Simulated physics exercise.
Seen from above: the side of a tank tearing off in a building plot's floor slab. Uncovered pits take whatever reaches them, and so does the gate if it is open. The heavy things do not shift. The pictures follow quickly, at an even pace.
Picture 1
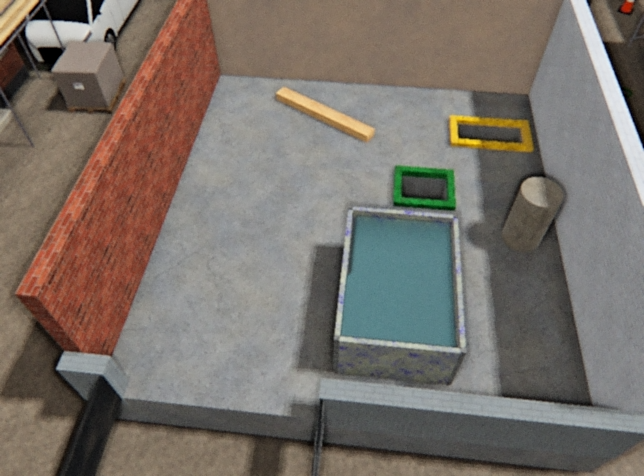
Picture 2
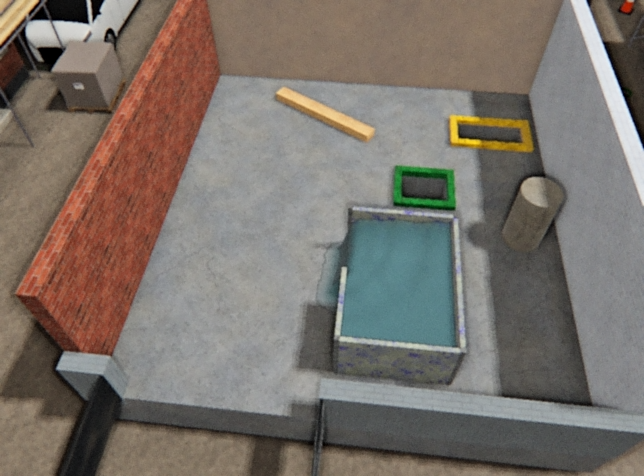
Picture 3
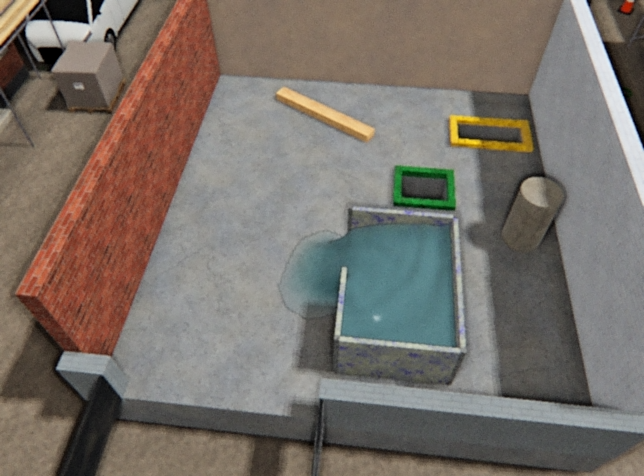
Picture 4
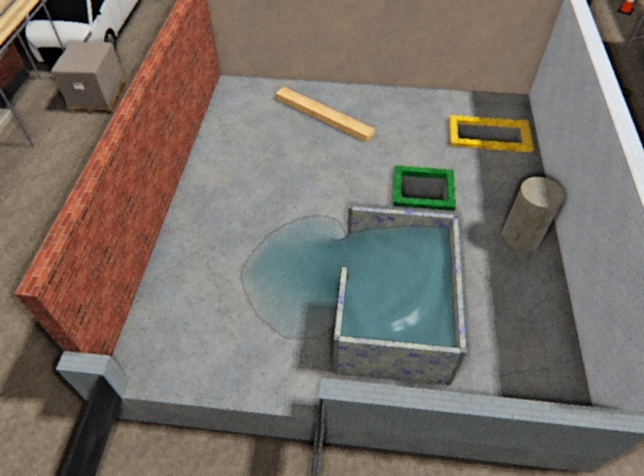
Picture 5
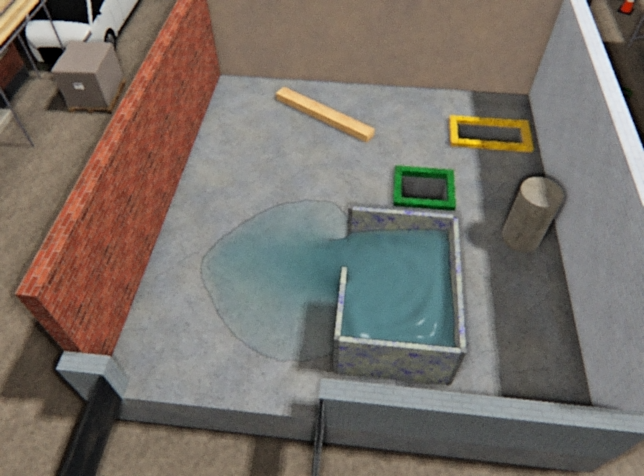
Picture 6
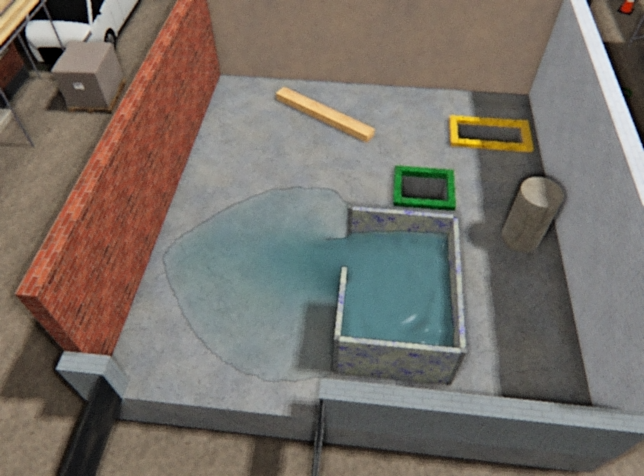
The clip opens on a walled concrete slab seen from above, with still water filling a rectangular tank. Part of the tank's left side gives way and water pours through the gap, then spreads leftward across the slab in a widening, rounded sheet while the water inside ripples.
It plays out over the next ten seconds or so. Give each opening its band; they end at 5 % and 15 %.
In the end: The gate takes more than 15 %; the yellow pit takes less than 5 %; the green pit takes less than 5 %.
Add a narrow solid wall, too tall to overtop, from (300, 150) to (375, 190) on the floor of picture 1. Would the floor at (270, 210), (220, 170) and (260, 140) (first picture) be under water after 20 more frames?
In turn: Wet, flooded, wet.
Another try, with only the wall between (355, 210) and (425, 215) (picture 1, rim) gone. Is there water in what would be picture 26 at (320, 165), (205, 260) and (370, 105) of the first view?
One after the other: Wet, dry, flooded.
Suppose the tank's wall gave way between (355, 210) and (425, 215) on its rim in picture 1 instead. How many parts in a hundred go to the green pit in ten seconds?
In per cent: Green 15.
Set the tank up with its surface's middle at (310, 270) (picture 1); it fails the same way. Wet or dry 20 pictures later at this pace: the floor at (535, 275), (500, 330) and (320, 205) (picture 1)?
One after the other: No water, no water, not flooded.
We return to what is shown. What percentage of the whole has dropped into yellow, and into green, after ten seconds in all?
In turn 0 and 0 per cent.
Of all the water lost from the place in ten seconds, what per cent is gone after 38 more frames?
About 65 per cent.
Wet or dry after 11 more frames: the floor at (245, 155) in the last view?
Answer: Under water.
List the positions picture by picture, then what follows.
In the first picture, still water in the tank at (401, 276).
In the second picture, water pours out at (348, 262) and has run to (329, 305).
In the third picture, water pours out at (348, 265) and has run to (289, 298).
In the fourth picture, water pours out at (348, 266) and has run to (247, 274).
In the fifth picture, the front is at (208, 260), out from the gap at (348, 266).
In the sixth picture, water pours out at (348, 266) and has run to (173, 251).
A moment on, water covers 30 % of the floor; the gate 1 %, the yellow pit 0 %, the green pit 0 %.
Next, water covers 40 % of the floor; the gate 2 %, the yellow pit 0 %, the green pit 0 %.
Then, water covers 45 % of the floor; the gate 8 %, the yellow pit 0 %, the green pit 0 %.
Later, water covers 70 % of the floor; the gate 19 %, the yellow pit 0 %, the green pit 0 %.
In the end, water covers 85 % of the floor; the gate 28 %, the yellow pit 0 %, the green pit 0 %.
